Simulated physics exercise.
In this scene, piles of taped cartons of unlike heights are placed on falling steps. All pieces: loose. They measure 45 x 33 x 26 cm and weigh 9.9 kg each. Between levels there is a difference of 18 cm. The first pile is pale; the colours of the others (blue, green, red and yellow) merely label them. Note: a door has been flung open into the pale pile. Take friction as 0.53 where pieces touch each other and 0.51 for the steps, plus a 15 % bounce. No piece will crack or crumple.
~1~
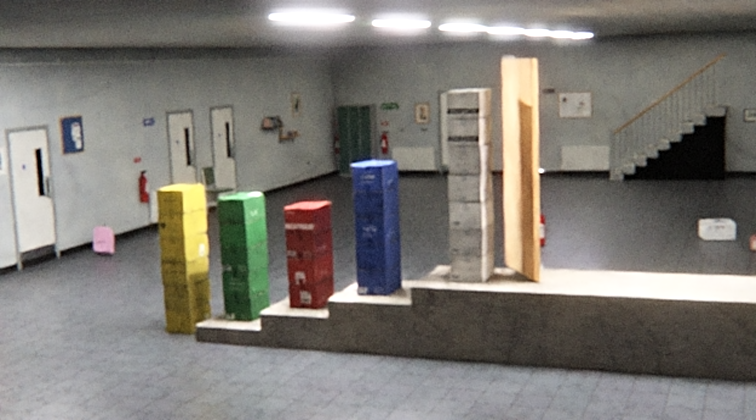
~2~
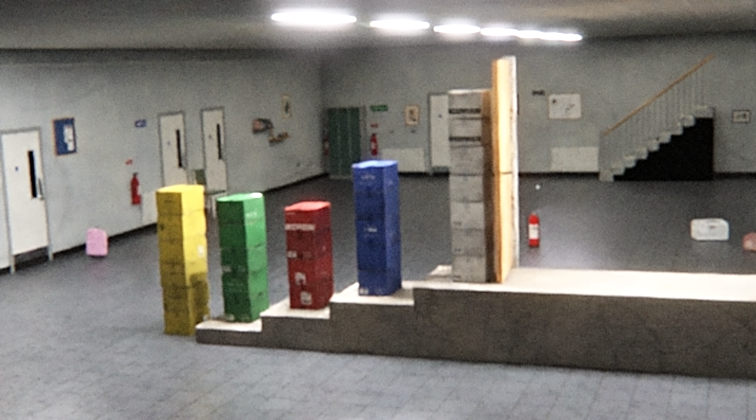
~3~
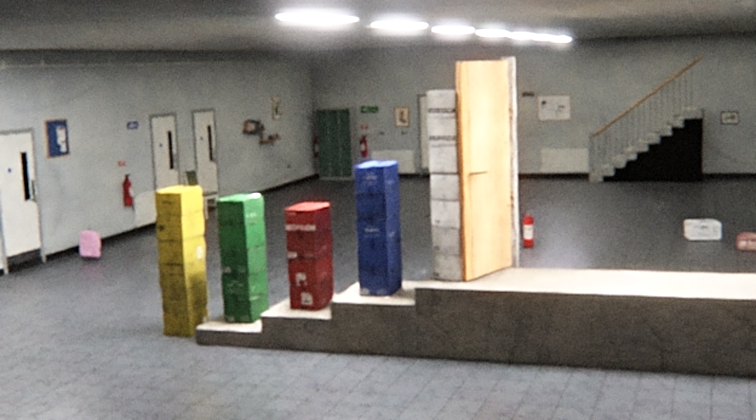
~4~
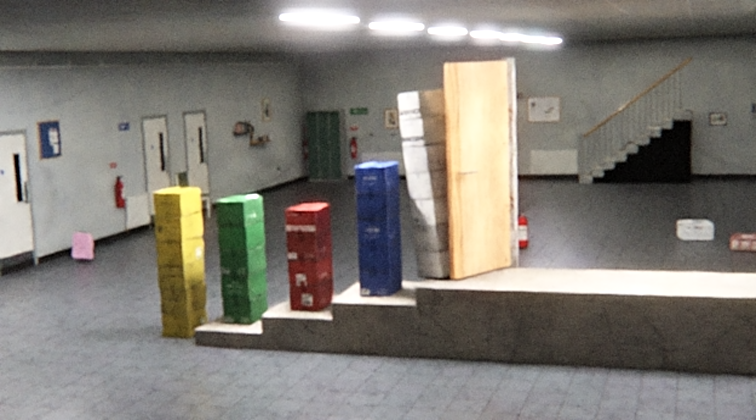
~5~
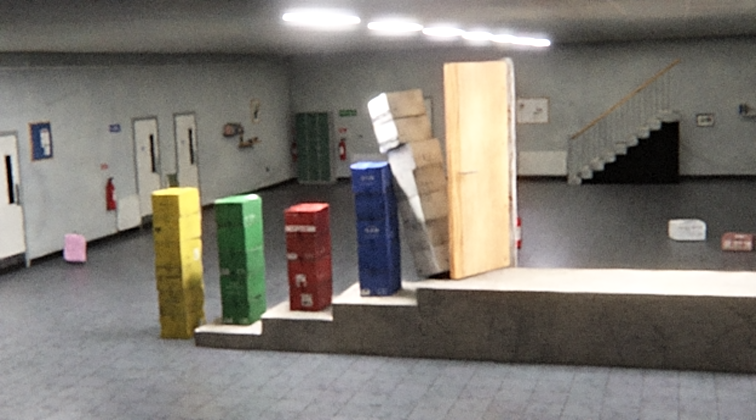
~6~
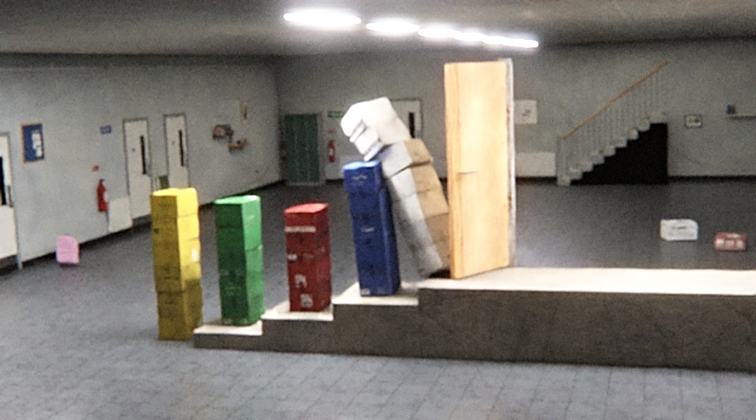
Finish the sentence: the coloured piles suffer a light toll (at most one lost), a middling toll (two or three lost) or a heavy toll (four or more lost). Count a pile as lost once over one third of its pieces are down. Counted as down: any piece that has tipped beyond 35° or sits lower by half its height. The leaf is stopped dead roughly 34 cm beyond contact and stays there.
They suffer a heavy toll, four or more lost.
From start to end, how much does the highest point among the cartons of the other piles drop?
Around 80 centimetres.
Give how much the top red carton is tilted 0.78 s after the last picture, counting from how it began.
Angle from initial pose, roughly 5 deg - estimate.
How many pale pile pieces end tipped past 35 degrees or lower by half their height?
The answer is 7 of the pale ones.
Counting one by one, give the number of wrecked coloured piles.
A total of 4.
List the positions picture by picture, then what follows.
In the first frame (places mark the middle of the side facing us; the camera moves round a little), door edge (535, 105) 31° before square; top blue carton (368, 179); top red carton (299, 221); the rest undisturbed.
Door edge (496, 107) 6° before square; top blue carton (369, 179), in the second frame.
Door edge (460, 107) 19° past square; top red carton (300, 222), in the third frame.
Door edge (448, 108) 29° past square, top of the pale pile leaning 5°; top yellow carton (167, 205); the rest undisturbed, in the fourth frame.
Door edge (448, 108) 29° past square, top of the pale pile leaning 17°; top blue carton (367, 180) shifted 51 mm; one has shifted, in the fifth frame.
Door edge (449, 108) 29° past square, top of the pale pile leaning 36°; top blue carton (360, 180) leaning 5°; top yellow carton (164, 207); 5 disturbed, none down, in the sixth frame.
Then, 0.78 s after the last picture, 7 of the pale pile down; 4 of the 20 other cartons down; top blue carton leaning 35°, 9 cm lower; top red carton leaning 6°.
Then, 2.20 s after the last picture, 7 of the pale pile down; 12 of the 20 other cartons down; top red carton leaning 50°, 37 cm lower; top blue carton leaning 39°, 84 cm lower.
At rest, 7 of the pale pile down; 20 of the 20 other cartons down; top yellow carton on its side; top green carton leaning 56°, 80 cm lower. Wrecked, blue, green, red and yellow. As the last picture would show them, middles, top green carton near (129, 284).
